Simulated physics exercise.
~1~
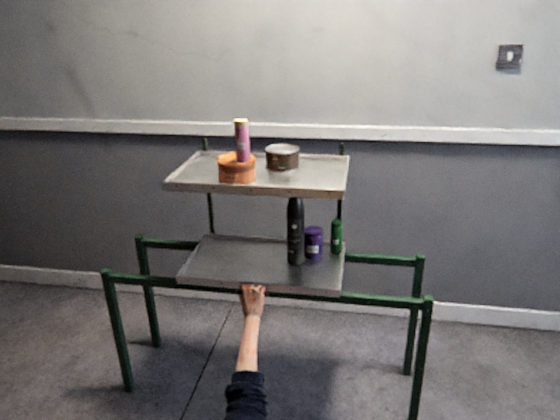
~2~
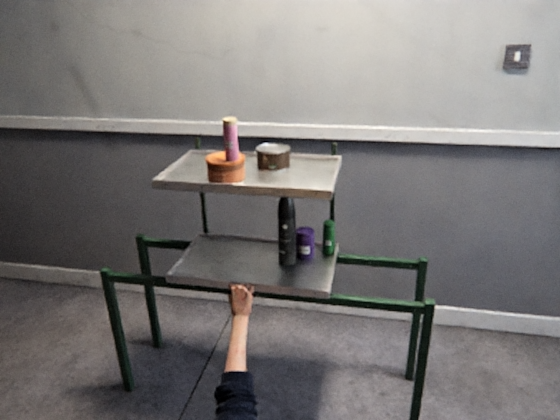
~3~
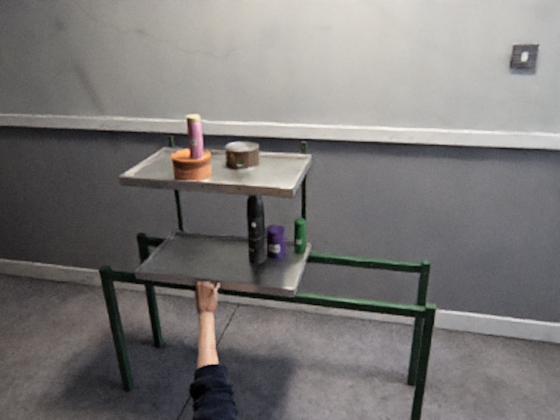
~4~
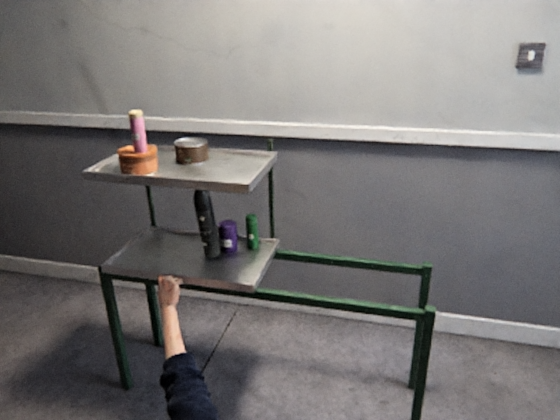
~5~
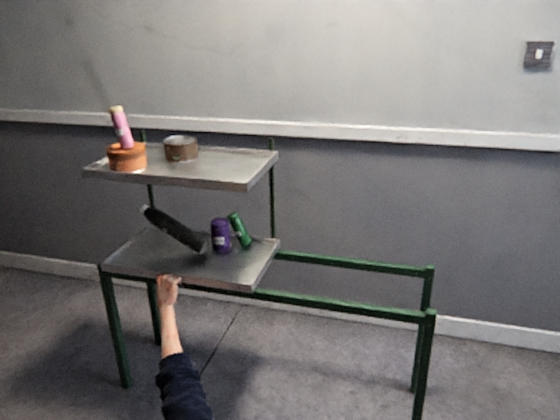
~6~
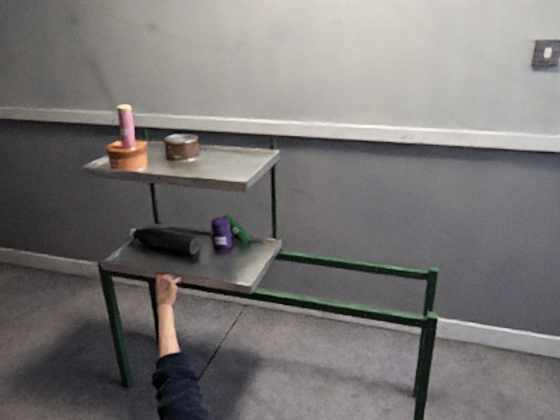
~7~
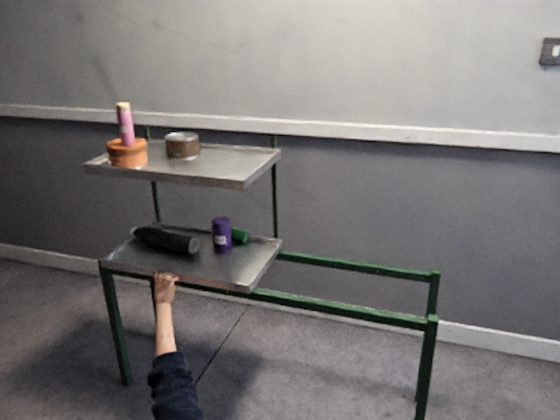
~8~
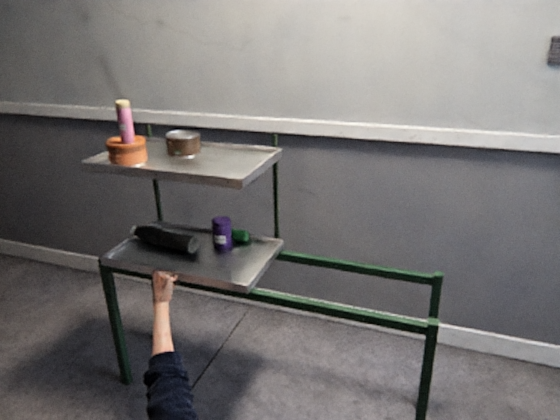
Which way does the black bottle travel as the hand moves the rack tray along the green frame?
The black bottle travels to the left along with the tray, and it topples onto its side around when the tray stops.
